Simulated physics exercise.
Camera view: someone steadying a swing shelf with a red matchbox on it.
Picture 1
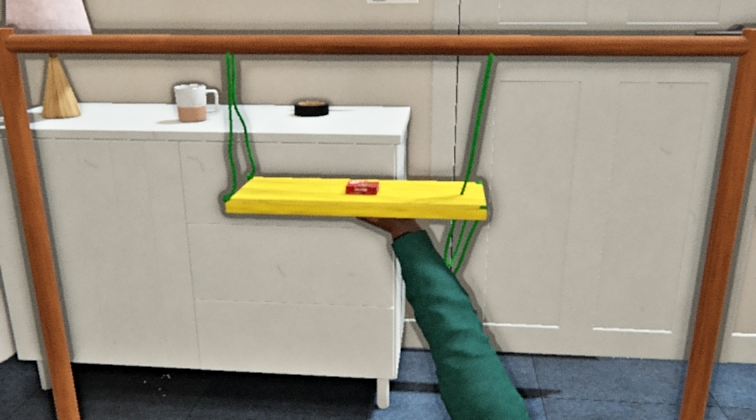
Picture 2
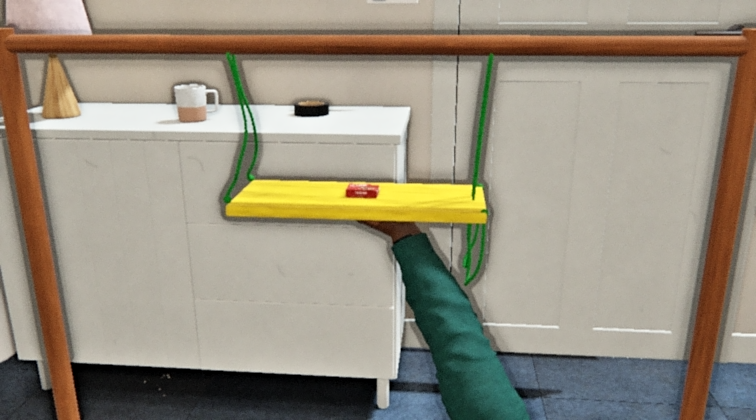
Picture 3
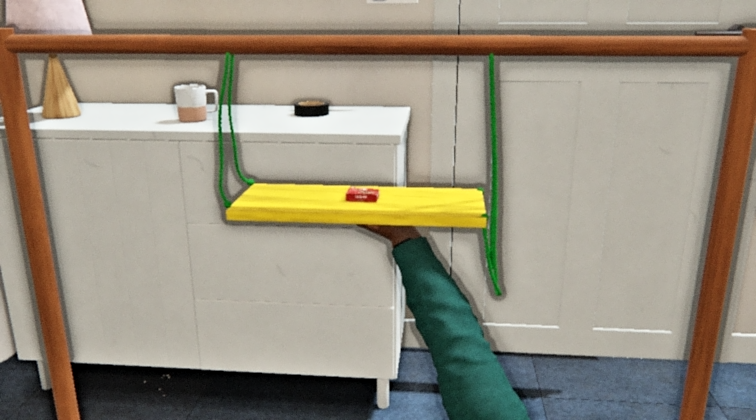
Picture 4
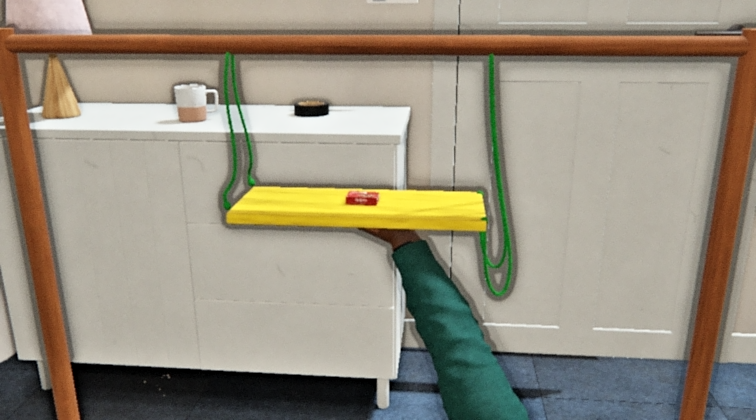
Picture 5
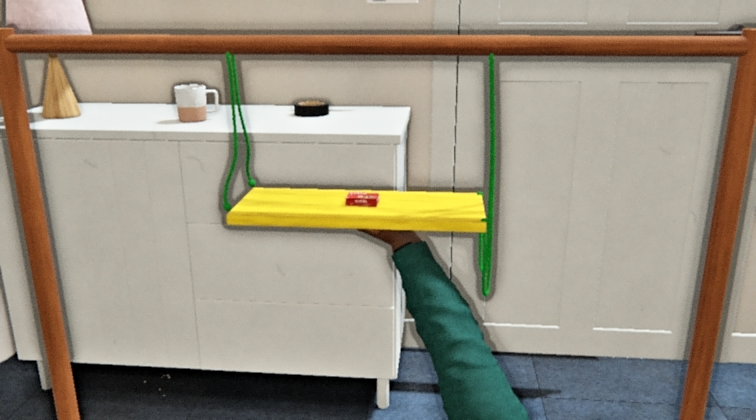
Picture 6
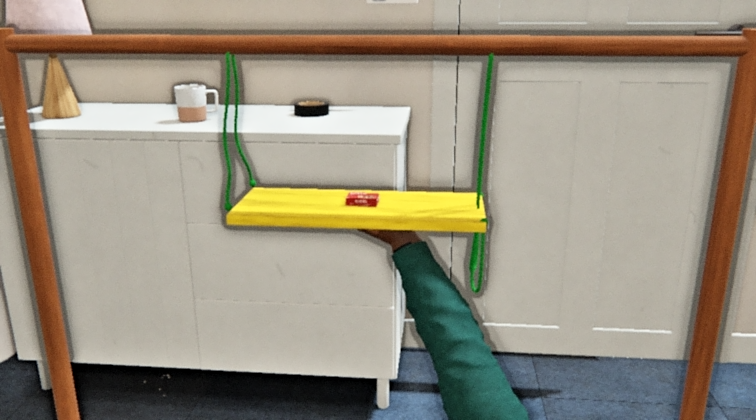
The footage shows a green-sleeved hand supporting a yellow shelf with a red matchbox on it from below, lowering it very slightly as the slack green strings on the right swing and settle into a narrow hanging loop.
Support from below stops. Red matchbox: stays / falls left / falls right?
It heads off right.
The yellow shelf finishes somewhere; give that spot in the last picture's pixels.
(333, 282).
Then, 0.60 s past the final frame, board tipped 40° down to the right; matchbox falling near (581, 351).
Then, 1.26 s past the final frame, board tipped 34° down to the right; matchbox on the floor.
When it is over, board tipped 42° down to the right; matchbox on the floor. The red matchbox tumbles from the right end.
